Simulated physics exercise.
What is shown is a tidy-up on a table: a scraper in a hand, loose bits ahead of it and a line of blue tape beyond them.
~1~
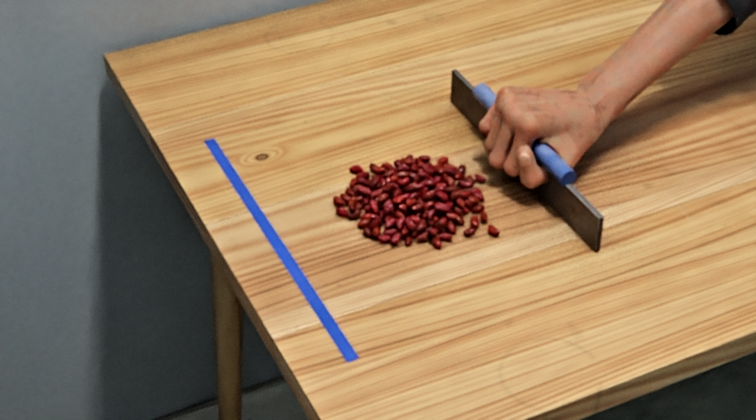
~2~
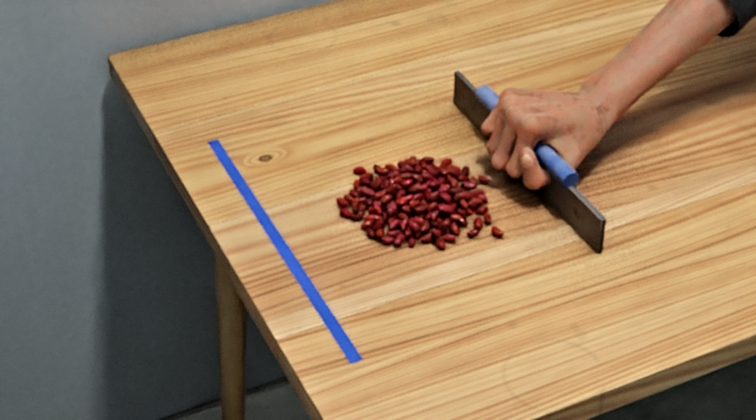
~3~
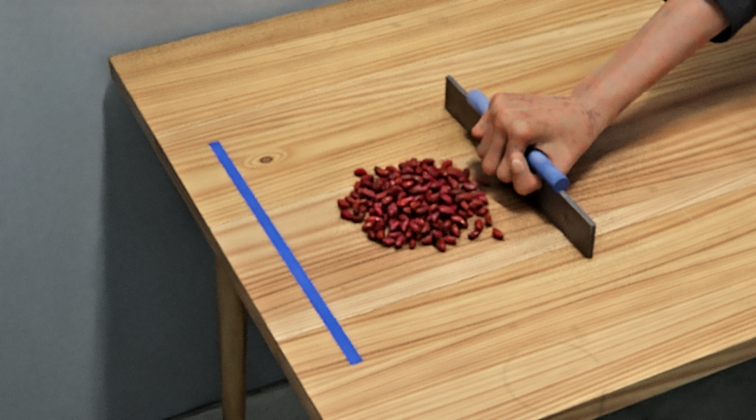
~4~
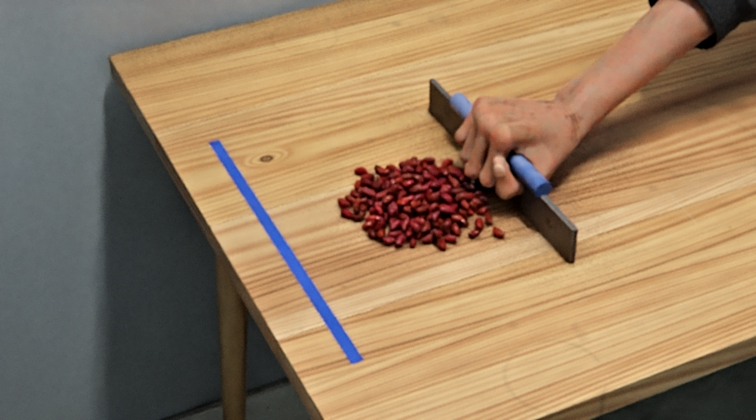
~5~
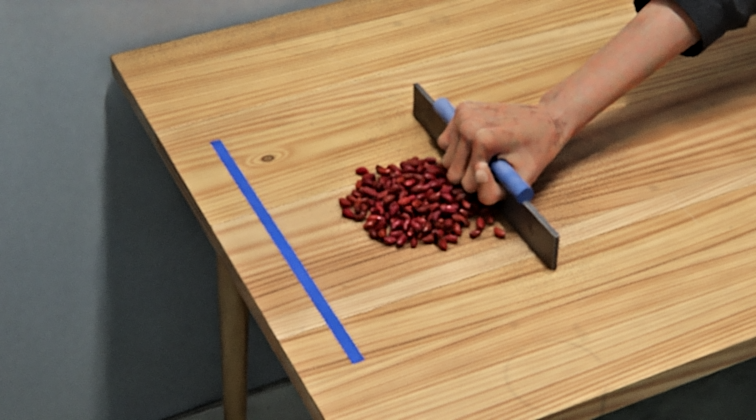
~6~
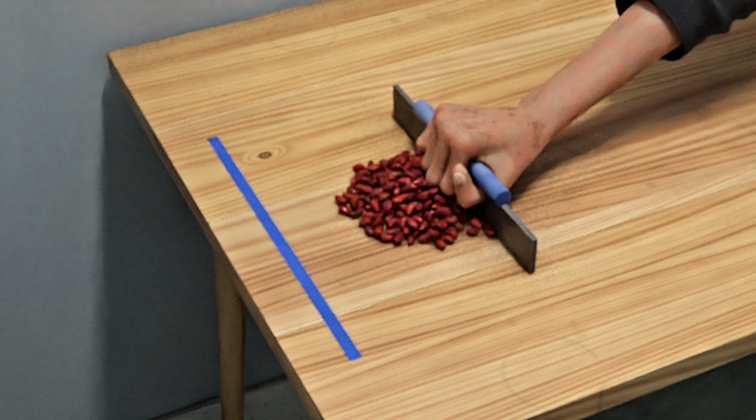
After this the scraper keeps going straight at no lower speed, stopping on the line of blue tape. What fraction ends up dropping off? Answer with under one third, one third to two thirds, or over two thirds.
The share that drops off is one third to two thirds.
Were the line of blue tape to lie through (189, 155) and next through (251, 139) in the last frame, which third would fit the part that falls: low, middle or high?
Try 1 - above two thirds; try 2 - under a third.
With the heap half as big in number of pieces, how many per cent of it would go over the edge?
30 per cent or so.
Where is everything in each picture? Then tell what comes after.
The first frame shows scraper (588, 222), at rest; blue tape (215, 149), about a palm's width from the edge; edge at (226, 260); the heap (414, 202), kidney beans.
The second frame shows scraper (591, 223).
The third frame shows scraper (581, 229); the heap (418, 205).
The fourth frame shows scraper (563, 233).
The fifth frame shows scraper (545, 240); the heap (420, 204), just a few pushed along.
The sixth frame shows scraper (523, 243); blue tape (218, 147); edge at (229, 258); the heap (413, 202), roughly half pushed along.
Just after the last frame, scraper still moving, near (365, 183); heap all on the table, its front near (264, 228).
A moment on, scraper stopped at the blue tape; heap roughly a third over the edge.
Further on, scraper stopped at the blue tape; heap roughly half over the edge.
When it is over, scraper stopped at the blue tape; heap roughly half over the edge.
